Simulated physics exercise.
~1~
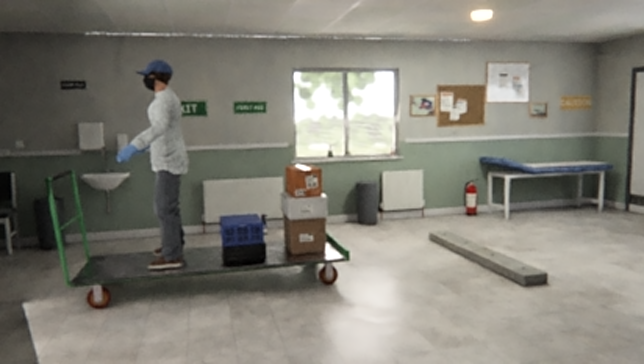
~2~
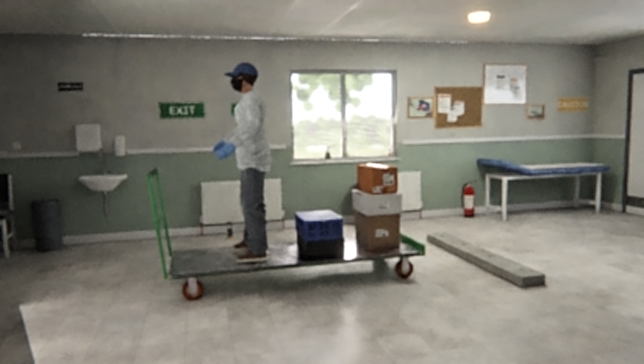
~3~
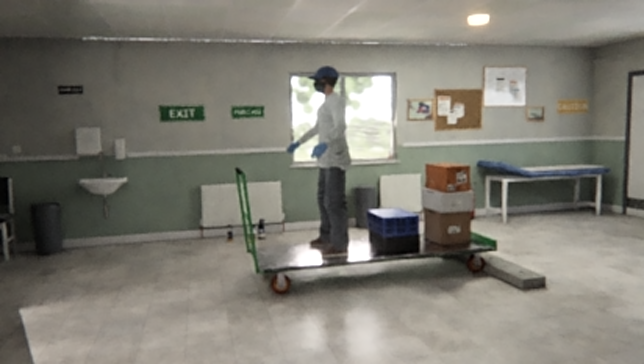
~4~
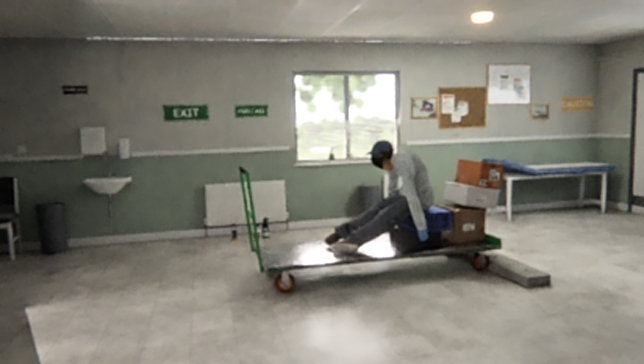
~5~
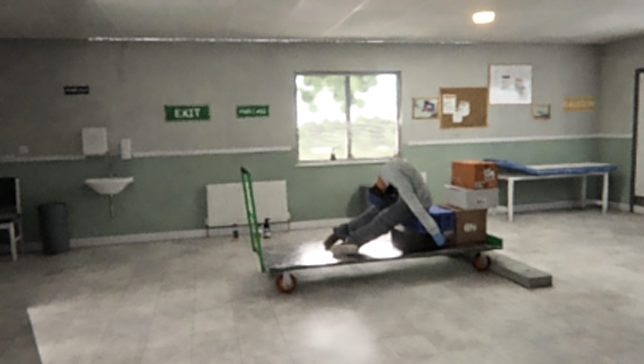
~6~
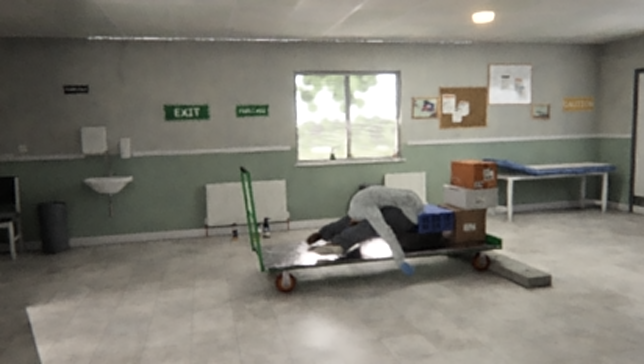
A person in a cap and blue gloves rode standing on a platform trolley rolling right until it stopped against a floor beam. They dropped onto the deck beside the crates and boxes, then slumped over sideways, with the load still aboard.
